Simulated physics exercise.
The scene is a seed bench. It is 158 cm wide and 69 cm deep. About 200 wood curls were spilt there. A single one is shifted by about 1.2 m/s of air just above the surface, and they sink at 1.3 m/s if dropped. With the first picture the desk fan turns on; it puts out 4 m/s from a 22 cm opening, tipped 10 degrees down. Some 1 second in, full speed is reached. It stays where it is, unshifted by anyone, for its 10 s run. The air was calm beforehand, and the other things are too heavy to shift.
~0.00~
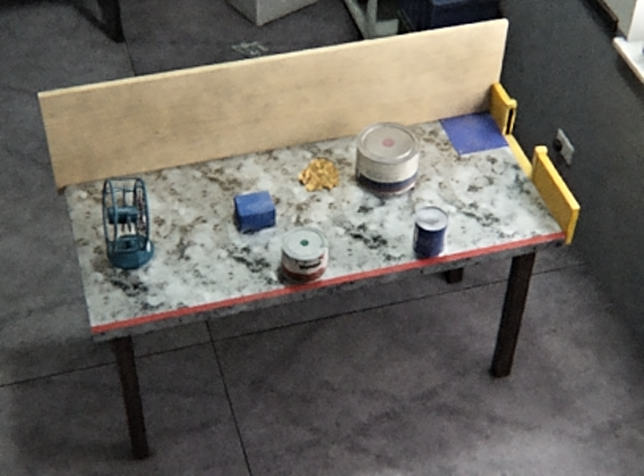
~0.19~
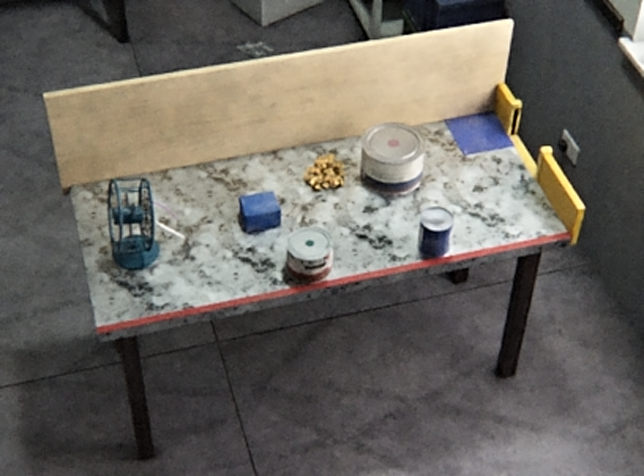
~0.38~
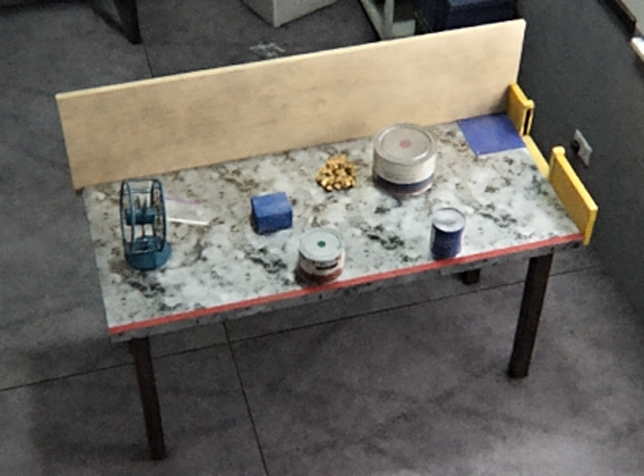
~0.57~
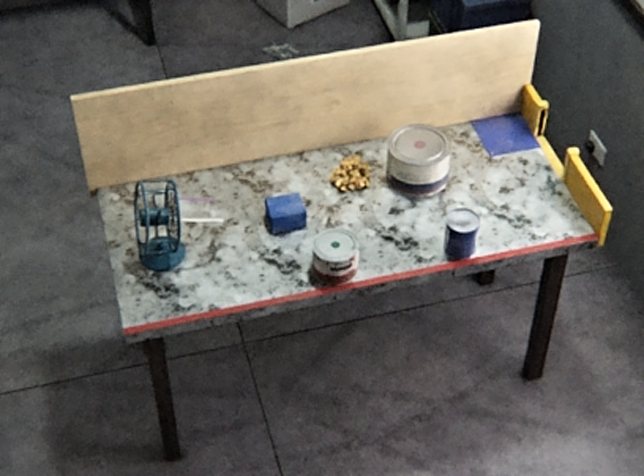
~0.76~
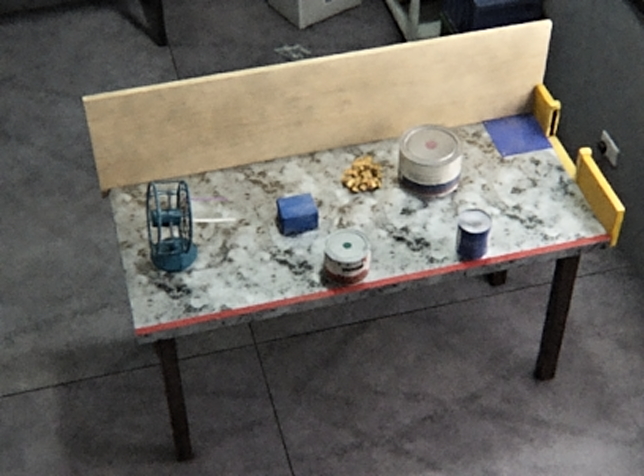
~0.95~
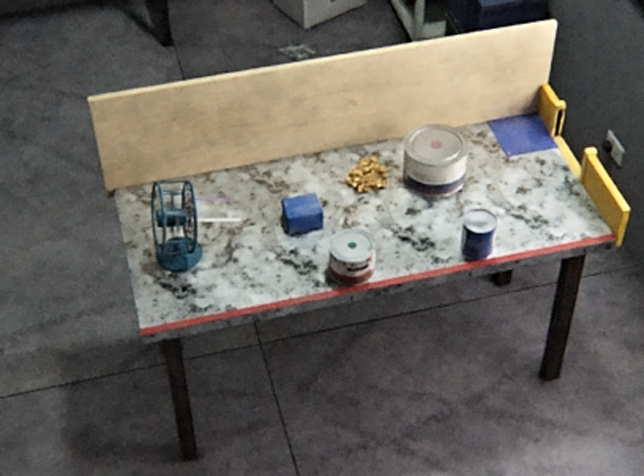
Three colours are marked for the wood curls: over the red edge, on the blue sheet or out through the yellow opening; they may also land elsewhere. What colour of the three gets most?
It is blue that takes the most.
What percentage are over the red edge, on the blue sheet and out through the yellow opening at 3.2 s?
I'd say around 3 per cent at red, 50 per cent at blue, 0 per cent at yellow.
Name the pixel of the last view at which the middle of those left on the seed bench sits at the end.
I'd put it close to (513, 115) in the last view.
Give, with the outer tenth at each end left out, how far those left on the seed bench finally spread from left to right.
Around 20 centimetres from left to right.
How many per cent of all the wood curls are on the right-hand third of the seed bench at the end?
Something close to 70 % ends up there.
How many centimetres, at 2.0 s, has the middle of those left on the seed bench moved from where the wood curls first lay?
Around 5 cm from the start.
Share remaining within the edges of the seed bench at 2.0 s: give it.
Estimated share: Close to 100 percent.
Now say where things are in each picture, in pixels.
In the first picture, the middle of the wood curls is near (321, 176), none has stirred yet and the mouth of the desk fan is at (125, 215).
In the second picture, the middle of the wood curls is near (325, 172), none has stirred yet, the red edge is centred on (345, 283), the yellow opening is centred on (522, 157) and the blue sheet is centred on (479, 133).
In the third picture, the middle of the wood curls is near (336, 173), none has stirred yet, the top of a large tin is at (406, 144) and the top of a block is at (272, 204).
In the fourth picture, the middle of the wood curls is near (351, 173) and none has stirred yet.
In the fifth picture, the middle of the wood curls is near (362, 174) and none has stirred yet.
In the sixth picture, the middle of the wood curls is near (366, 176) and none has stirred yet.
After 2.0 s, 0 % are over the red edge, 0 % out through the yellow opening and 0 % on the blue sheet; the middle of those still in play is near (368, 171); 0 % have settled or left.
After 3.2 s, 3 % are over the red edge, 0 % out through the yellow opening and 50 % on the blue sheet; the middle of those still in play is near (491, 120); 19 % have settled or left.
After 5.5 s, 6 % are over the red edge, 4 % out through the yellow opening and 73 % on the blue sheet; the middle of those still in play is near (513, 115); 56 % have settled or left.
After 10.0 s, at the end, 8 % are over the red edge, 10 % out through the yellow opening and 67 % on the blue sheet; the middle of those still in play is near (513, 115).
